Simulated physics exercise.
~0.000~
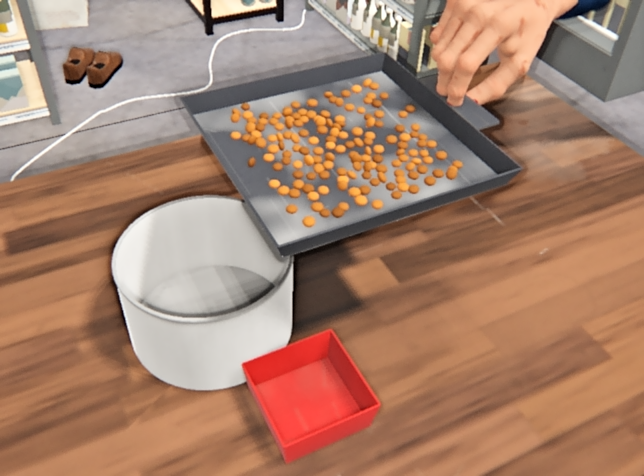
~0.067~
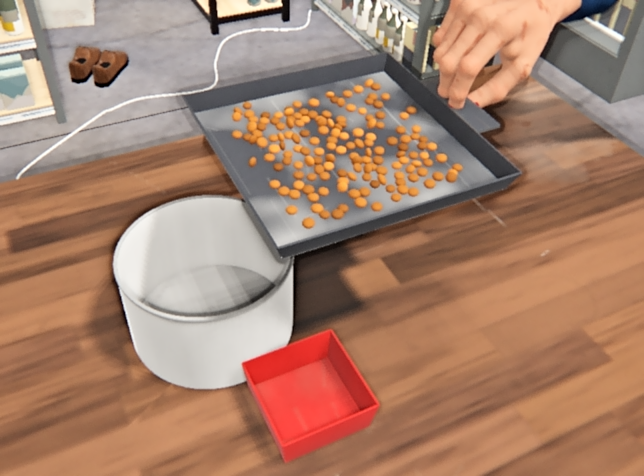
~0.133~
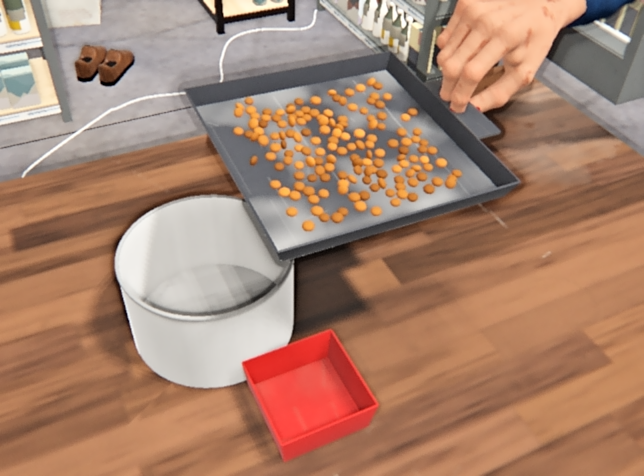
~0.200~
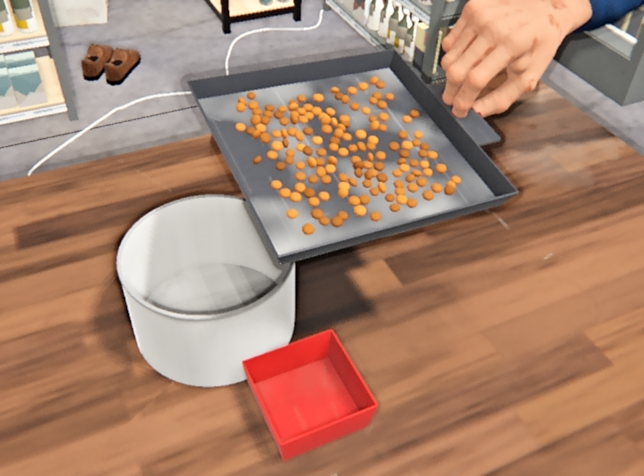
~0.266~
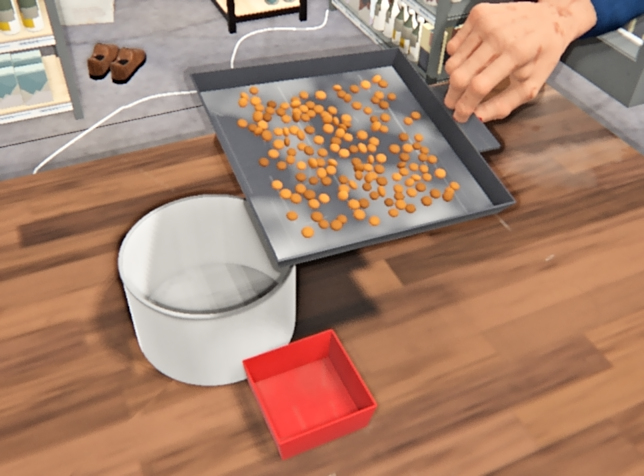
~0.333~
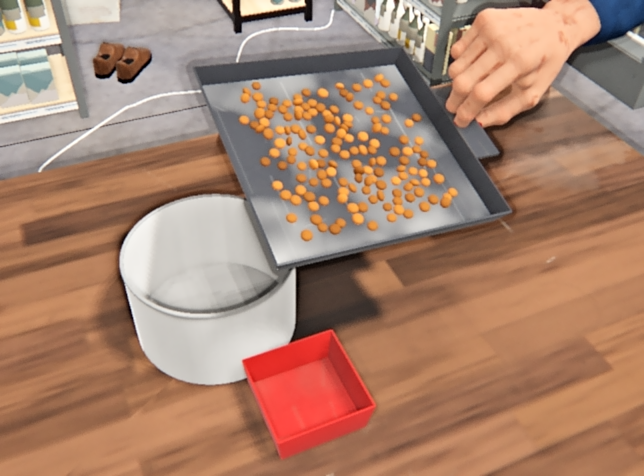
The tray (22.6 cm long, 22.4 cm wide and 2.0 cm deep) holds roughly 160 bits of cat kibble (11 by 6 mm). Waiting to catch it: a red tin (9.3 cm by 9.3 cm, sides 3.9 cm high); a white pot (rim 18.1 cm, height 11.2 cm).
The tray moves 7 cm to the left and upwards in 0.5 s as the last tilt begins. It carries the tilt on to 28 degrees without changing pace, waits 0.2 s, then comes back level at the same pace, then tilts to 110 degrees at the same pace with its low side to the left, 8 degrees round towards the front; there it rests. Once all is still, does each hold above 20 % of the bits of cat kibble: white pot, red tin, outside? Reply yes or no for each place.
White pot: Yes, red tin: Yes, outside everything: Yes.
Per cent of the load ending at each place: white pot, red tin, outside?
Share at rest, white pot: 35; red tin: 35; outside: 30.
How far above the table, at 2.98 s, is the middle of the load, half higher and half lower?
Median height: Approx. 16 cm.
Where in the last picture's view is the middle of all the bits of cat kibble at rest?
Roughly at pixel (290, 357).
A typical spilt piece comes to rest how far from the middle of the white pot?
About 12 centimetres.
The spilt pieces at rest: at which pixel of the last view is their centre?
Around (304, 353).
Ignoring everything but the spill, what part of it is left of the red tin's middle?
Roughly 30 percent of the spill.
Then, at 1.35 s, tilt 3 degrees; tray 100 %; middle of all pieces on or above the table near (400, 184).
Then, at 2.20 s, tilt 38 degrees; tray 100 %; middle of all pieces on or above the table near (307, 189).
Then, at 2.98 s, tilt 80 degrees; red tin 5 %, tray 80 %, outside 10 %, white pot 5 %; middle of all pieces on or above the table near (278, 273).
After 3.73 s, tilt 110 degrees; red tin 35 %, outside 30 %, white pot 35 %; middle of all pieces on or above the table near (280, 358).
At rest (4.1 s), red tin 35 %, tray 0 %, outside 30 %, white pot 35 %.
